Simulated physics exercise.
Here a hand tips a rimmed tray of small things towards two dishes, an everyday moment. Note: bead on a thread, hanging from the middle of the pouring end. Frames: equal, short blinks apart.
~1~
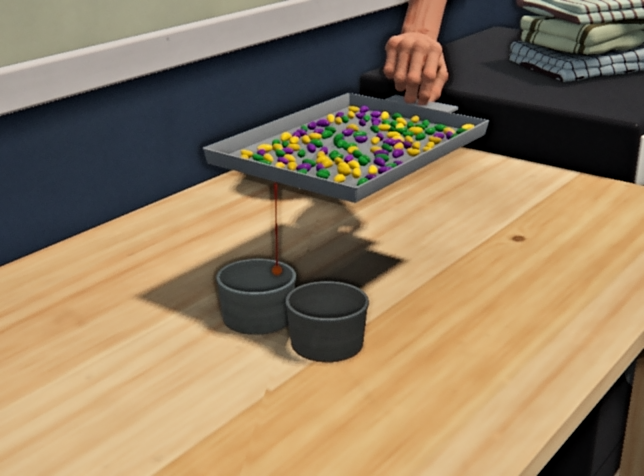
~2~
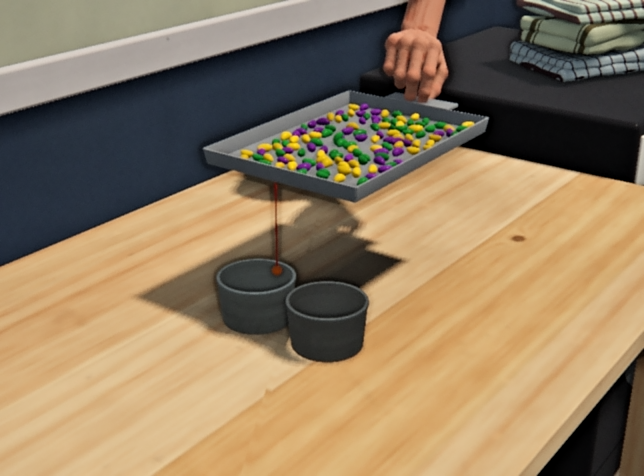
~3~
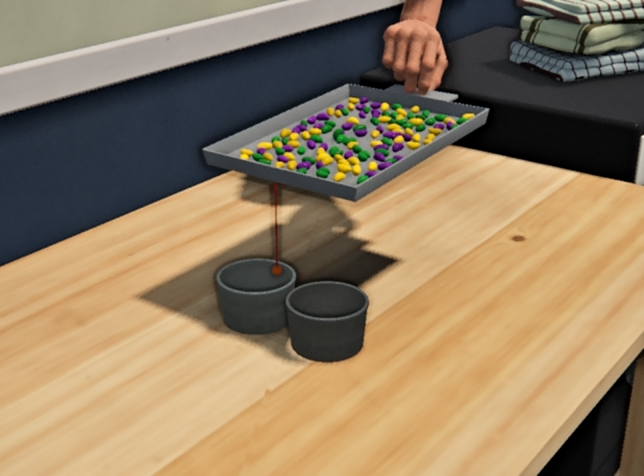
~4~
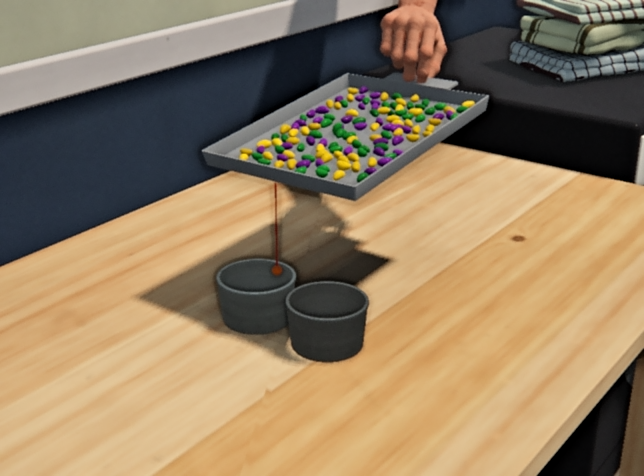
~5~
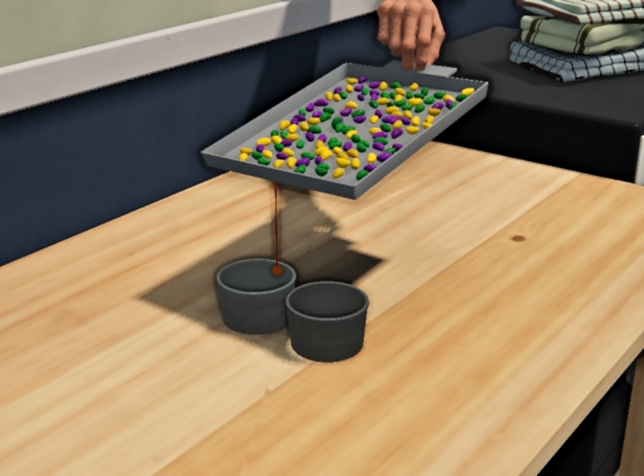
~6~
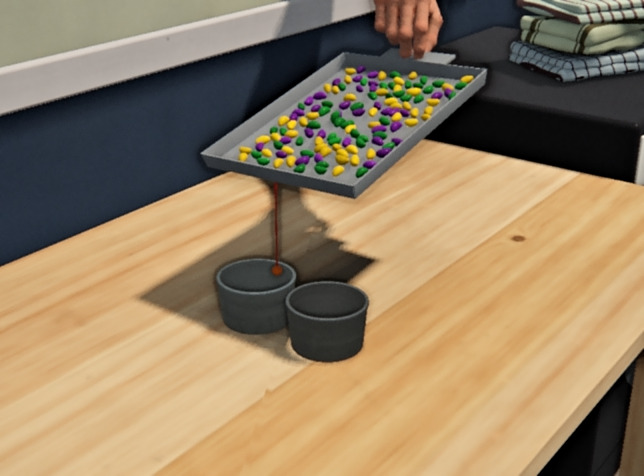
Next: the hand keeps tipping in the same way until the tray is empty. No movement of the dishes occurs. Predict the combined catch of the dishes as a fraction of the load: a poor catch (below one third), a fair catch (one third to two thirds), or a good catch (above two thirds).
A poor catch.
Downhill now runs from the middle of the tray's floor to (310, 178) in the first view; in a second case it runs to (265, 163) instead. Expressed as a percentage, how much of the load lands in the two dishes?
Around 20 percent for the first aim and around 20 percent for the second.
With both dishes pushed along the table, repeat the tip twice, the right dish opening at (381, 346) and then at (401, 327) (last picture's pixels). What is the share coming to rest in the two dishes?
Trial 1 10%, trial 2 0%.
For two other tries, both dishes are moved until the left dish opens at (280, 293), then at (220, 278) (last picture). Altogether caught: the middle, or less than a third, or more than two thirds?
In order: Less than a third, then the middle third.
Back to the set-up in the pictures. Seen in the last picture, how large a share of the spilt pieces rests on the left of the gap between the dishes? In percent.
Around 100 per cent, I reckon.
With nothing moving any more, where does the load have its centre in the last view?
(196, 338).
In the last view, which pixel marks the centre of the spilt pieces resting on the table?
Estimate: About (187, 340).
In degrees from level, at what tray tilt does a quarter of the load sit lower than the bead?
That would be about 105 degrees from level.
Soon after the last picture, tray tipped steeply; nearly all on the tray; a stray few in the air.
A little later, tray tipped right over; nearly all on the tray; a small part outside both; a stray few in the air.
Later still, tray tipped past a quarter turn; a stray few in the right dish; a small part in the left dish; nearly all outside both.
At rest, tray tipped past a quarter turn; a stray few in the right dish; a small part in the left dish; nearly all outside both.
